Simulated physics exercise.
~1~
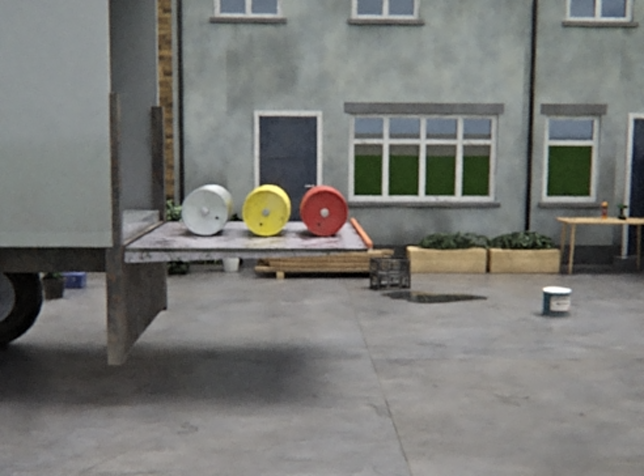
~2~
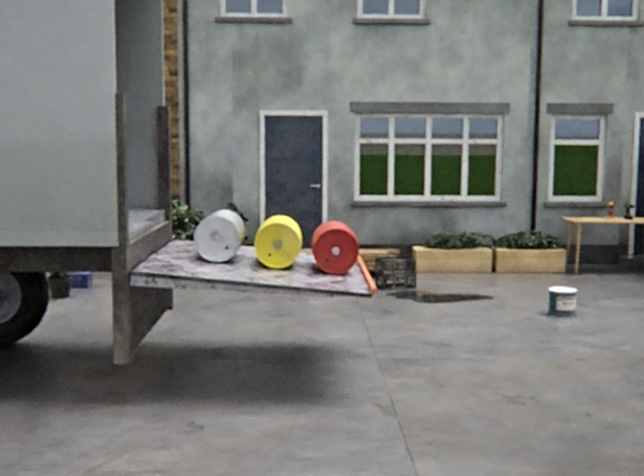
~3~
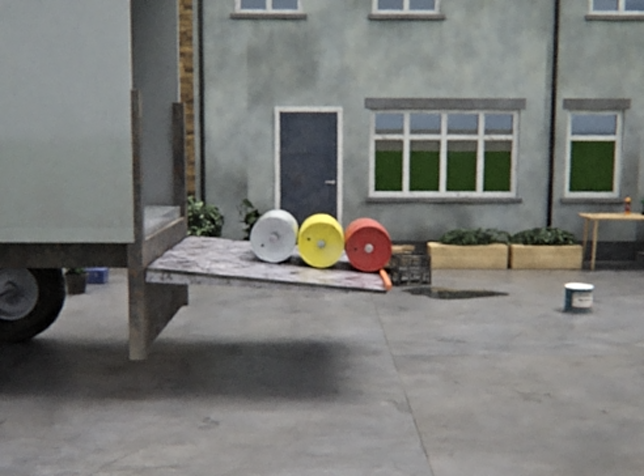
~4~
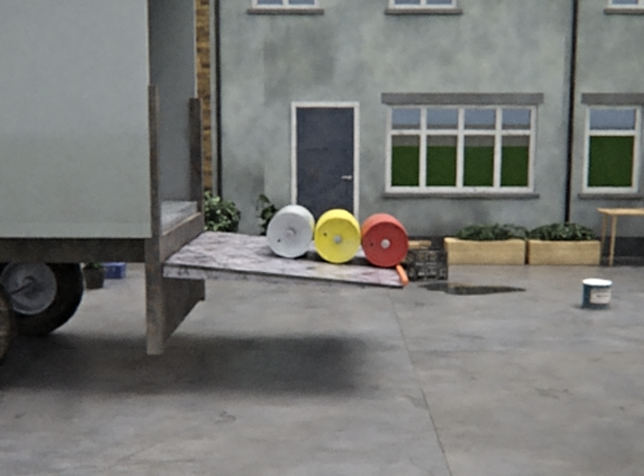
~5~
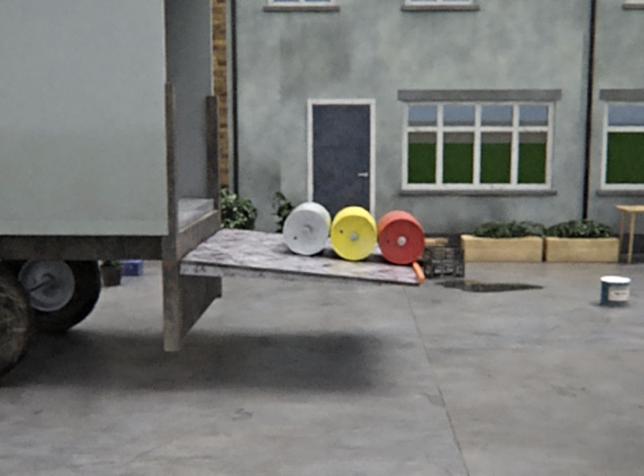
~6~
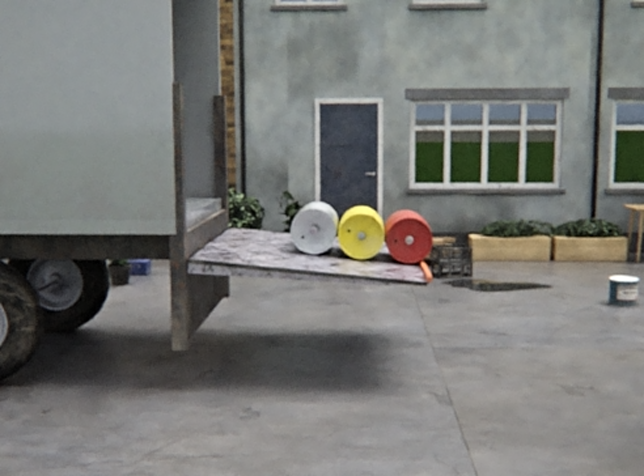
The clip opens on a level lift platform at the back of a van body, where a pale grey, a yellow and a red keg sit spaced apart with their ends facing us. The platform comes down a little and tips outwards, its right edge dropping. The kegs begin to roll right down the slope, then close up into a tight row, with the red one held at the edge stop. As the view pans slightly left, the platform stays tilted and the kegs stay put. It ends with all three resting together on the platform, none having gone over the edge.
